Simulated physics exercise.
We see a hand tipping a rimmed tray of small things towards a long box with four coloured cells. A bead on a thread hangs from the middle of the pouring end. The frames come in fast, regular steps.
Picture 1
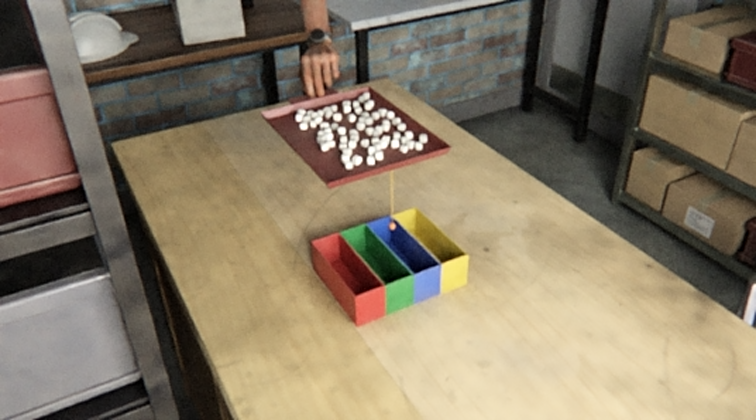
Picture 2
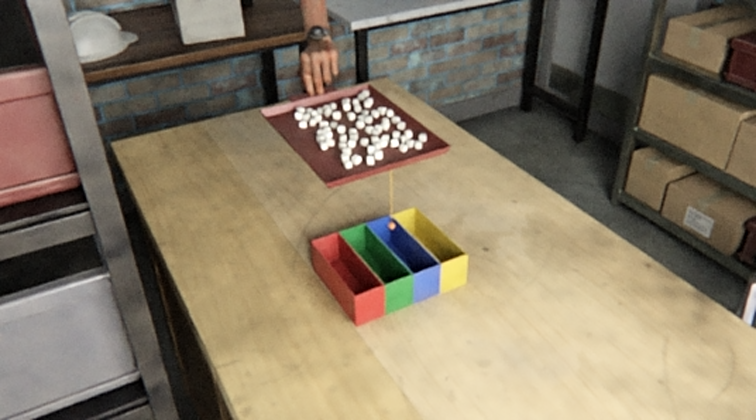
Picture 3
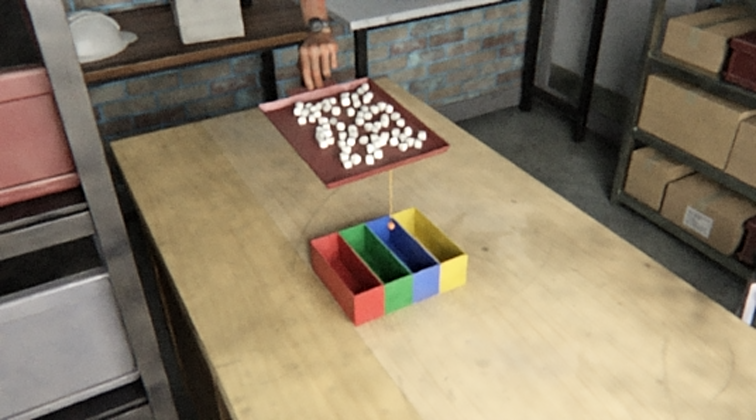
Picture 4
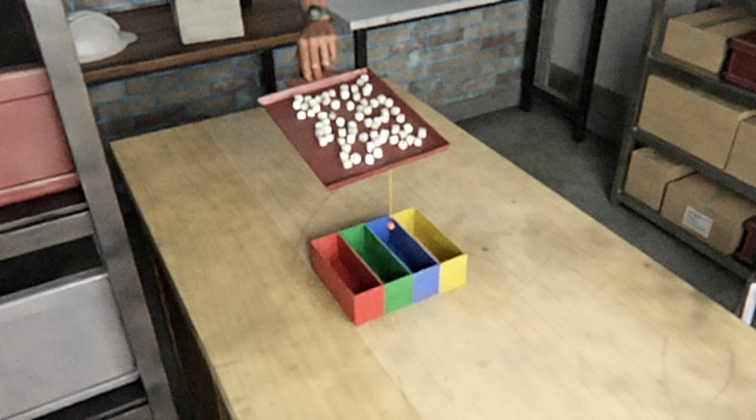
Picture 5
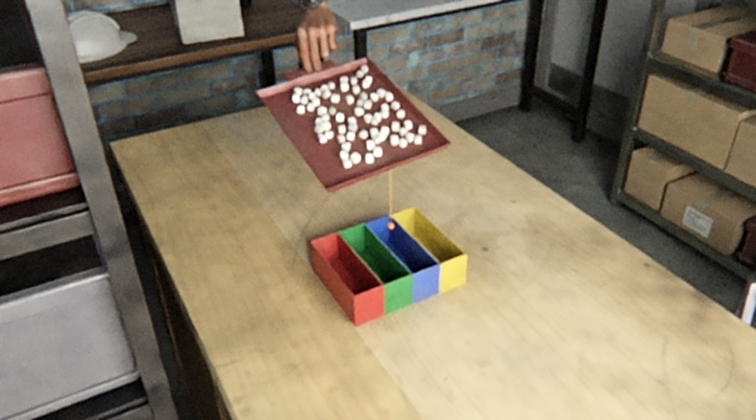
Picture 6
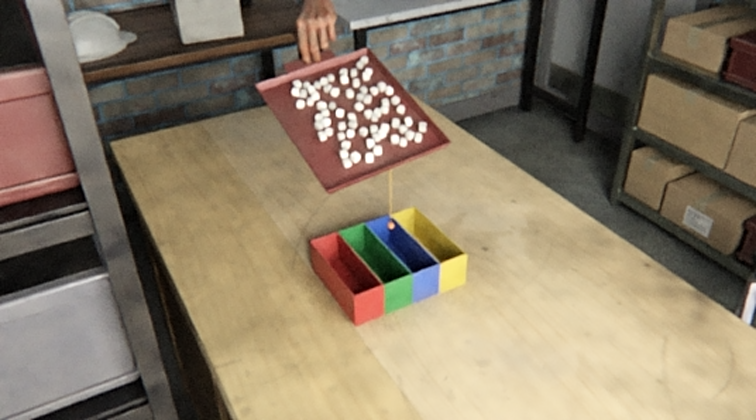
In the video, a hand raises the far end of a rimmed red tray scattered with small white cubes above a box with red, green, blue and yellow cells, and the tray's near edge gradually slants lower at its left corner.
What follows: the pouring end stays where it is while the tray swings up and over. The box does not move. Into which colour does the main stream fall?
Most goes to the red cell.
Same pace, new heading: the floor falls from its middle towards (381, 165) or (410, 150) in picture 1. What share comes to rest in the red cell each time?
Near 20 % and 0 %.
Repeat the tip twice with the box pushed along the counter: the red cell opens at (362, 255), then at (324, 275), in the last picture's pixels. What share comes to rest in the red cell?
The first gives 40 %, the second 30 %.
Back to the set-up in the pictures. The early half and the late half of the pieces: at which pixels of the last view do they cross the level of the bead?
At about (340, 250), then at (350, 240).
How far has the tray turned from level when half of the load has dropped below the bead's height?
Roughly 75°.
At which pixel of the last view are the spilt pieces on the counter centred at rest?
Around (301, 301).
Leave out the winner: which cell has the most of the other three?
Next in line is that green cell.
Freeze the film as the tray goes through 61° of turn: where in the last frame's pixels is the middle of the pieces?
Around (350, 184).
Soon, tray tipped steeply; about two thirds on the tray; a small part in the red cell; a stray few in the green cell; about a quarter falling or outside the box.
A while on, tray tipped right over; about half in the red cell; about a quarter in the green cell; a small part in the blue cell; about a quarter falling or outside the box.
Towards the end, tray tipped past a quarter turn; about half in the red cell; about a quarter in the green cell; a small part in the blue cell; about a quarter falling or outside the box.
Finally, tray tipped past a quarter turn; about half in the red cell; about a quarter in the green cell; a small part in the blue cell; none in the yellow cell; about a quarter outside the box.
